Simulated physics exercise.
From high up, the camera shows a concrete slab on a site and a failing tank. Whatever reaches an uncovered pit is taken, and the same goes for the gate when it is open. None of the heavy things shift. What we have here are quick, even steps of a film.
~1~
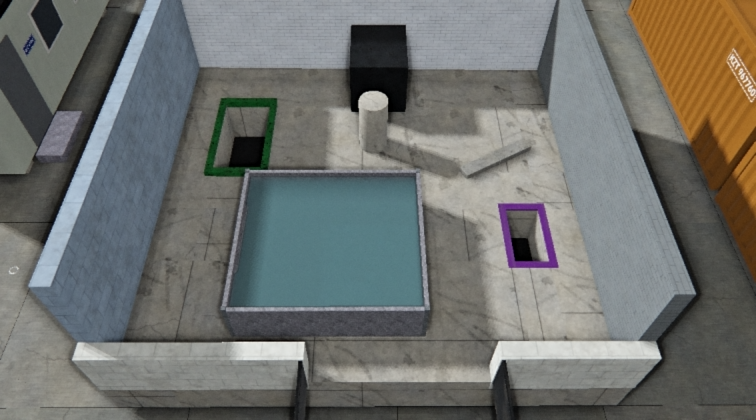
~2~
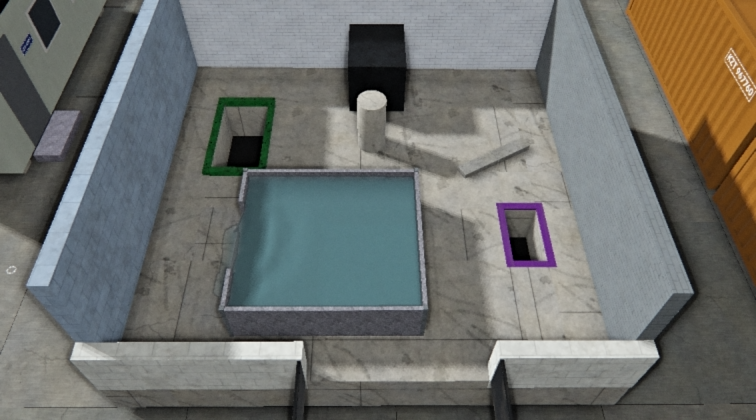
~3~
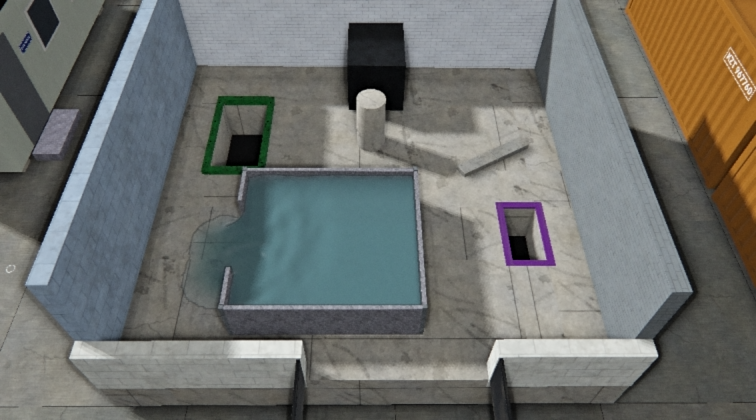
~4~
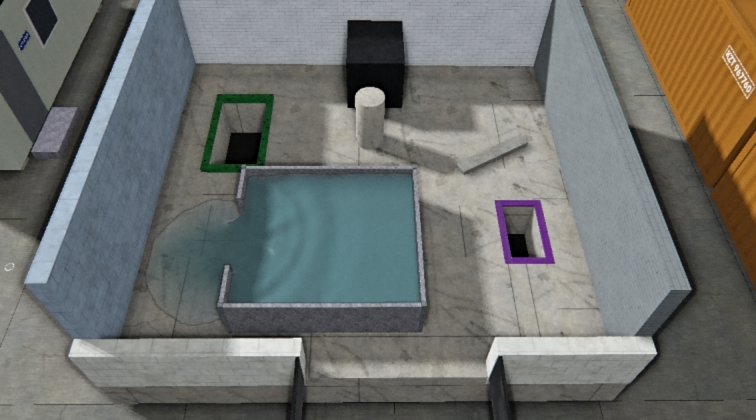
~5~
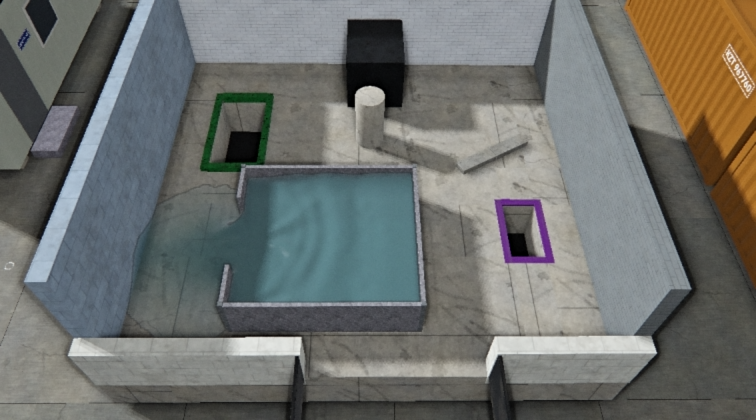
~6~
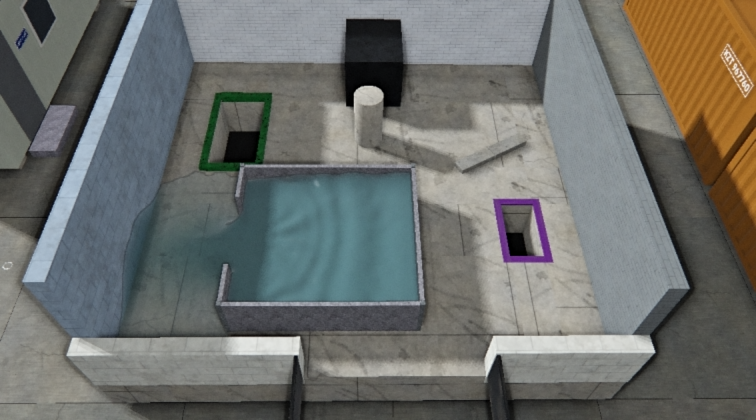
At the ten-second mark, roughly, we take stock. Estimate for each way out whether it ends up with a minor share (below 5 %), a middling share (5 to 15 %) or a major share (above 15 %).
The gate gets five to fifteen per cent. The green pit gets five to fifteen per cent. The purple pit gets shy of five per cent.
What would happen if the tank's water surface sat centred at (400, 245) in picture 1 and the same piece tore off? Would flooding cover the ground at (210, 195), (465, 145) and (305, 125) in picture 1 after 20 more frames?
In turn: Wet, dry, no water.
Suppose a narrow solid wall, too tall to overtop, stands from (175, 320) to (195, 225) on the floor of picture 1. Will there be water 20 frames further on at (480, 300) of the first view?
Waterless.
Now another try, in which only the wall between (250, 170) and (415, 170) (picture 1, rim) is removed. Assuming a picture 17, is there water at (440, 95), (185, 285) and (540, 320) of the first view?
The first would be drenched, the second still unwetted and the third still unwetted.
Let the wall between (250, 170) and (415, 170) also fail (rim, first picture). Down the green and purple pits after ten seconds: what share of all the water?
Green about 14 %, purple about 8 %.
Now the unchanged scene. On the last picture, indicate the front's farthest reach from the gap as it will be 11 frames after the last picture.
Close to (194, 66).
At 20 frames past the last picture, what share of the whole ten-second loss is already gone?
Approximately 20 in a hundred, I think.
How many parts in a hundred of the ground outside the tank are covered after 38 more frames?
Roughly 65 percent, I reckon.
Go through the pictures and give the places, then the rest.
In the first picture, the water tank at (330, 237) is whole and still.
In the second picture, water pours out at (243, 252) and has run to a hidden place.
In the third picture, water pours out at (242, 253) and has run to (200, 233).
In the fourth picture, water pours out at (242, 252) and has run to (159, 240).
In the fifth picture, the front is at (155, 212), out from the gap at (241, 250).
In the sixth picture, water pours out at (240, 250) and has run to (160, 189).
A moment on, water covers 15 % of the floor; the gate 0 %, the green pit 0 %, the purple pit 0 %.
Next, water covers 25 % of the floor; the gate 0 %, the green pit 1 %, the purple pit 0 %.
Then, water covers 45 % of the floor; the gate 1 %, the green pit 3 %, the purple pit 0 %.
Later, water covers 65 % of the floor; the gate 6 %, the green pit 6 %, the purple pit 0 %.
In the end, water covers 85 % of the floor; the gate 12 %, the green pit 8 %, the purple pit 3 %.
